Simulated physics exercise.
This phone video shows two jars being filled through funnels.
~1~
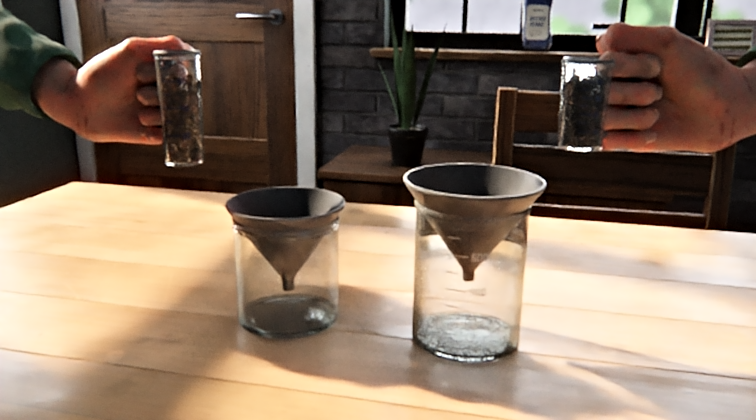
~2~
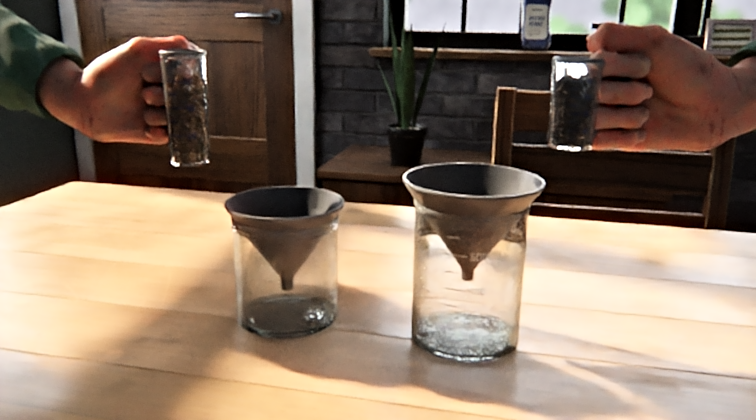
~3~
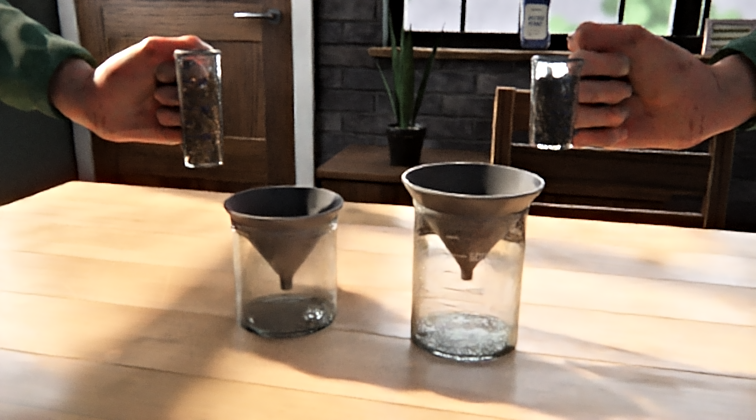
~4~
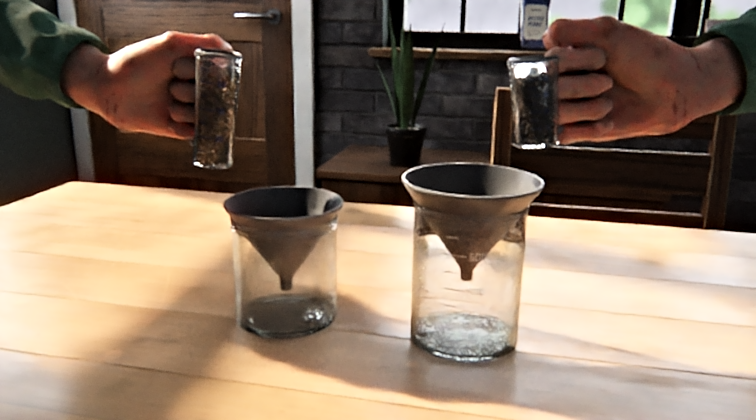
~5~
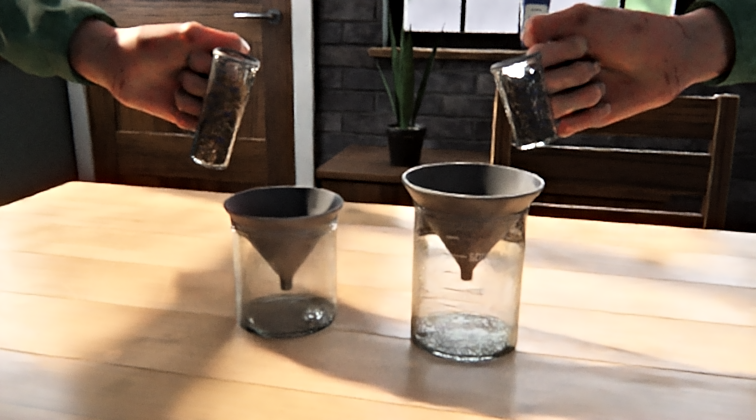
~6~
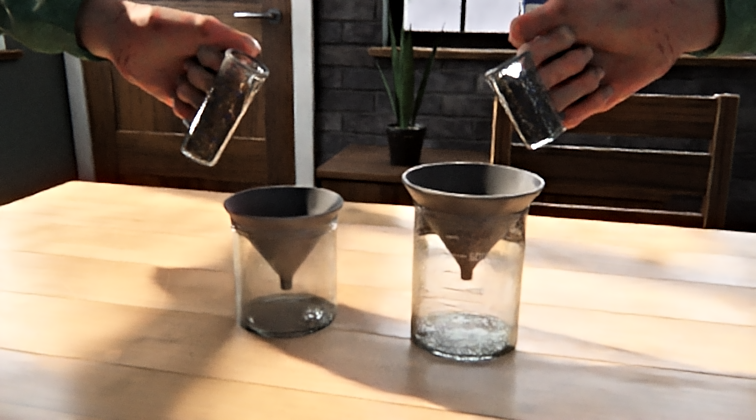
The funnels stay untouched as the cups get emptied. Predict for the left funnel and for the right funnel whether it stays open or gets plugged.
Outcome: Left: Plugged. Right: Plugged.
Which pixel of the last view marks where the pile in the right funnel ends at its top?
Roughly (451, 223).
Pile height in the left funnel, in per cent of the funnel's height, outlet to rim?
Height reading: Around 70 per cent.
Then, 0.22 s past the last view, left, all still in the cup; right, all still in the cup.
Then, 0.49 s past the last view, left, all still in the cup; right, all still in the cup.
Then, 0.78 s past the last view, left, most still in the cup, a small part in or over the funnel; right, most still in the cup, about a quarter in or over the funnel, a stray few down in the jar.
Finally, left, nearly all stuck in the funnel, a stray few down in the jar; right, nearly all stuck in the funnel, a stray few down in the jar.
